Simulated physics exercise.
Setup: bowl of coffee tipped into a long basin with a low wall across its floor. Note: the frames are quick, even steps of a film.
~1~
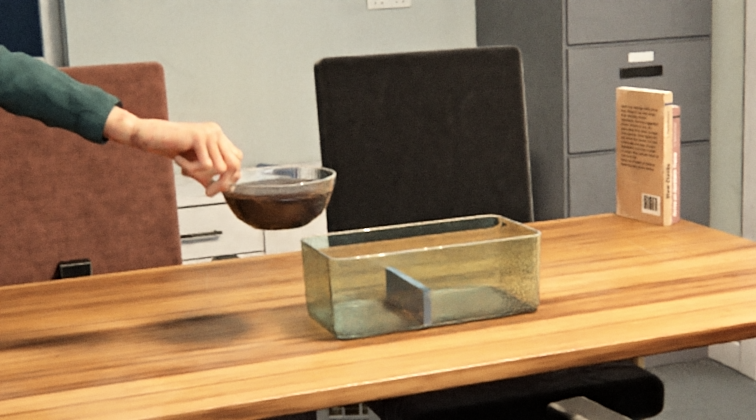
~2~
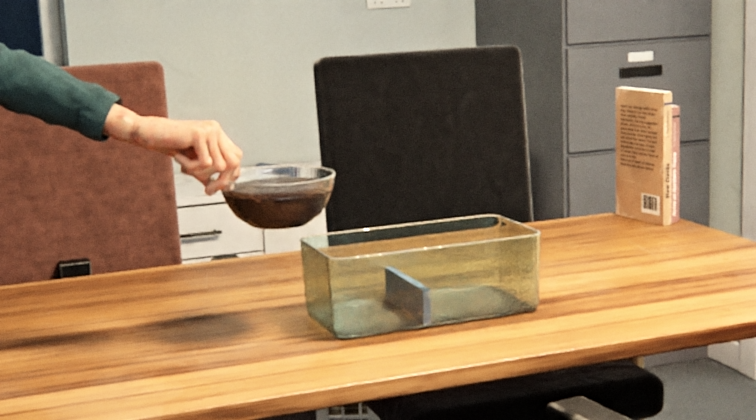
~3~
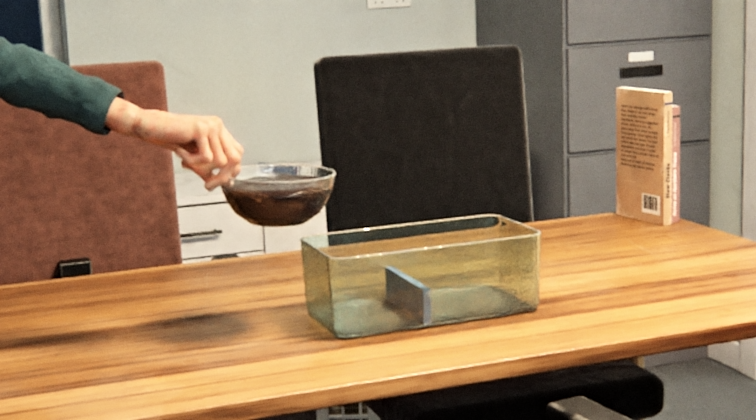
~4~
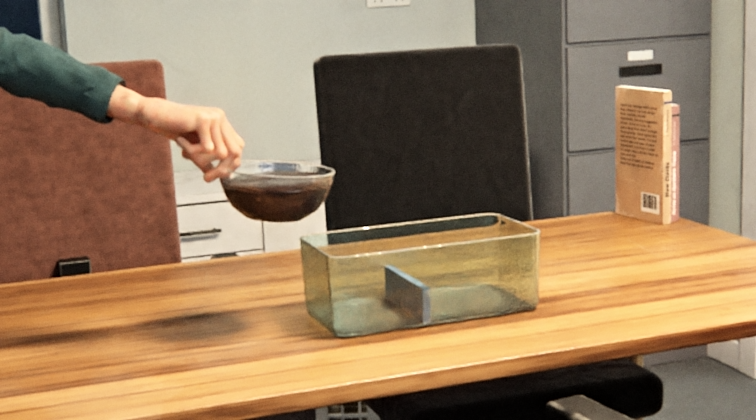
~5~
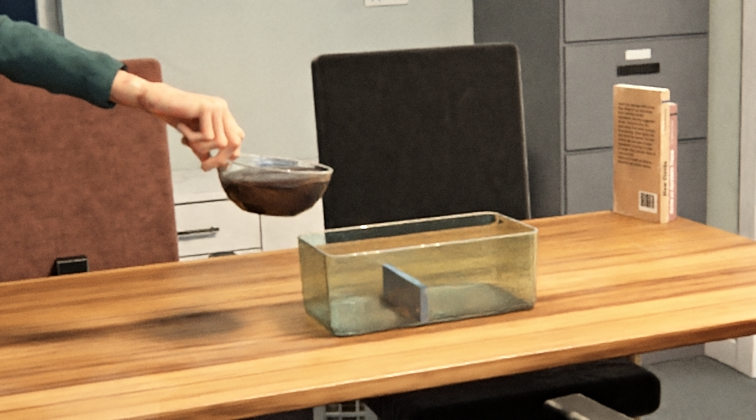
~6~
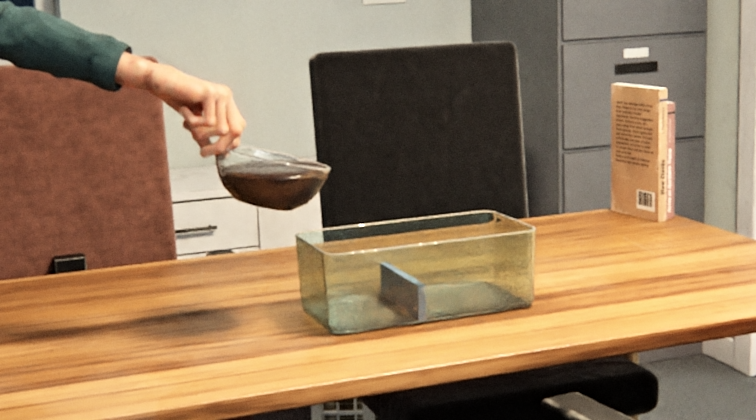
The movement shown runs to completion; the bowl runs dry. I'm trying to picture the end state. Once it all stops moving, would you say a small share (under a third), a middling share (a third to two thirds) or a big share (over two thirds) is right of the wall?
A middling share, a third to two thirds.
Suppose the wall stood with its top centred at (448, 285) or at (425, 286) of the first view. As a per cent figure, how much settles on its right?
Near 15 % and 10 %.
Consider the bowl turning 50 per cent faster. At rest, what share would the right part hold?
Close to 60 per cent.
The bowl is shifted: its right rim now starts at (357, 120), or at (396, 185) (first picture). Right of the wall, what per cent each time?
In turn 90 and 95 in a hundred.
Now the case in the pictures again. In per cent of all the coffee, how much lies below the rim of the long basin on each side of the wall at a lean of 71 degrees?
20 per cent left, 0 per cent right.
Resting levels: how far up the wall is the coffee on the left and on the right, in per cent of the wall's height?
The left side sits at 30 per cent and the right side at 20.
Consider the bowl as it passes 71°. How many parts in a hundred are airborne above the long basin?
Somewhere around 45 per cent of it.
A moment on, the tilt is 71° and 37 per cent is still to pour, 19 is left of the wall and 0 right of it.
Next, the tilt is 103° and 0 per cent is still to pour, 45 is left of the wall and 47 right of it.
Then the tilt is 107° and 0 per cent is still to pour, 52 is left of the wall and 47 right of it.
Later the tilt is 107° and 0 per cent is still to pour, 52 is left of the wall and 47 right of it.
In the end 52 per cent lies left of the wall, 47 right of it and 1 outside.
